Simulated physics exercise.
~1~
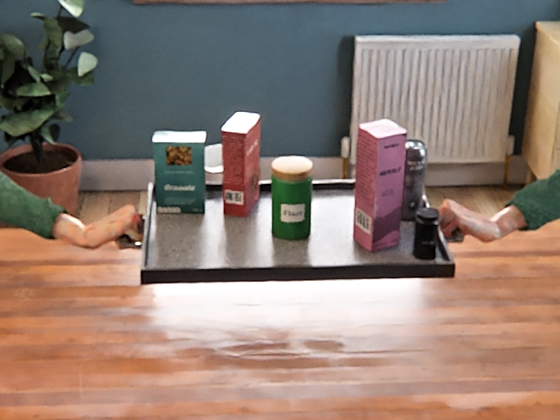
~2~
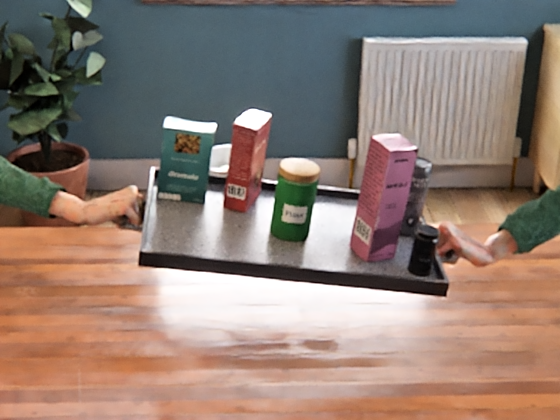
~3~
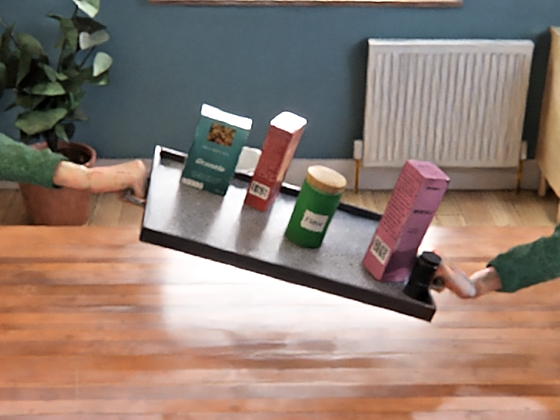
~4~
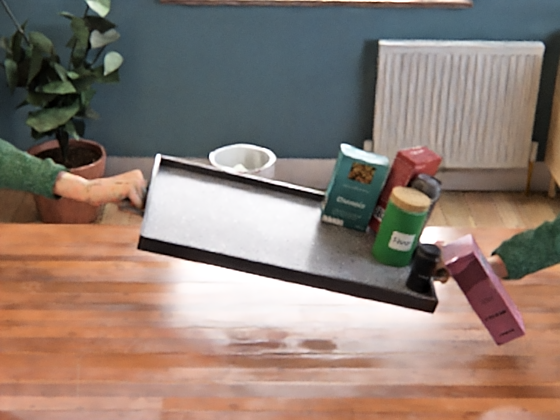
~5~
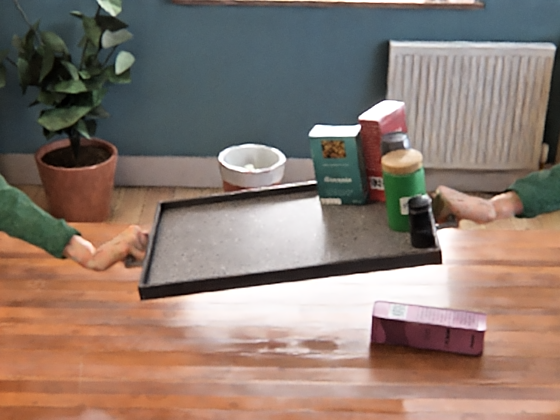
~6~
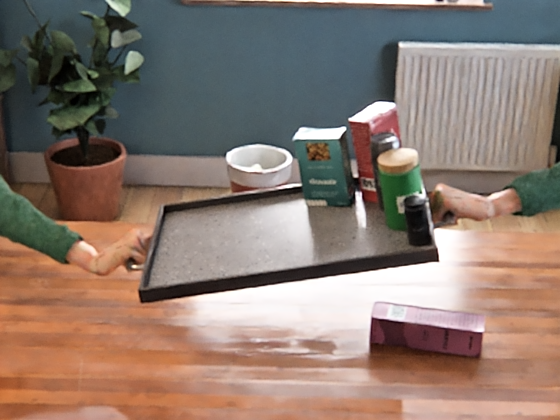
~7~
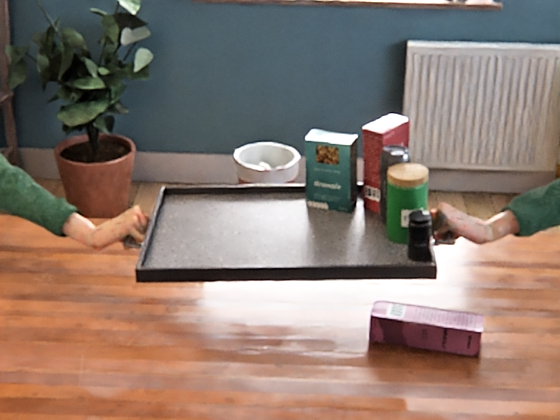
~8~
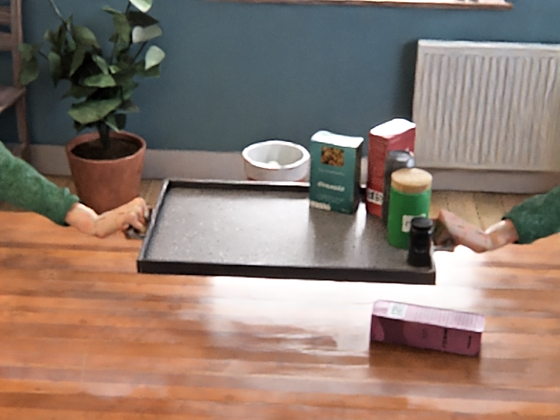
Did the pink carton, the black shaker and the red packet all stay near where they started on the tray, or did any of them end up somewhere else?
The black shaker stayed near its starting place, but the other two ended up elsewhere. The pink carton fell off the tray, and the red packet slid over to the right and stayed standing.
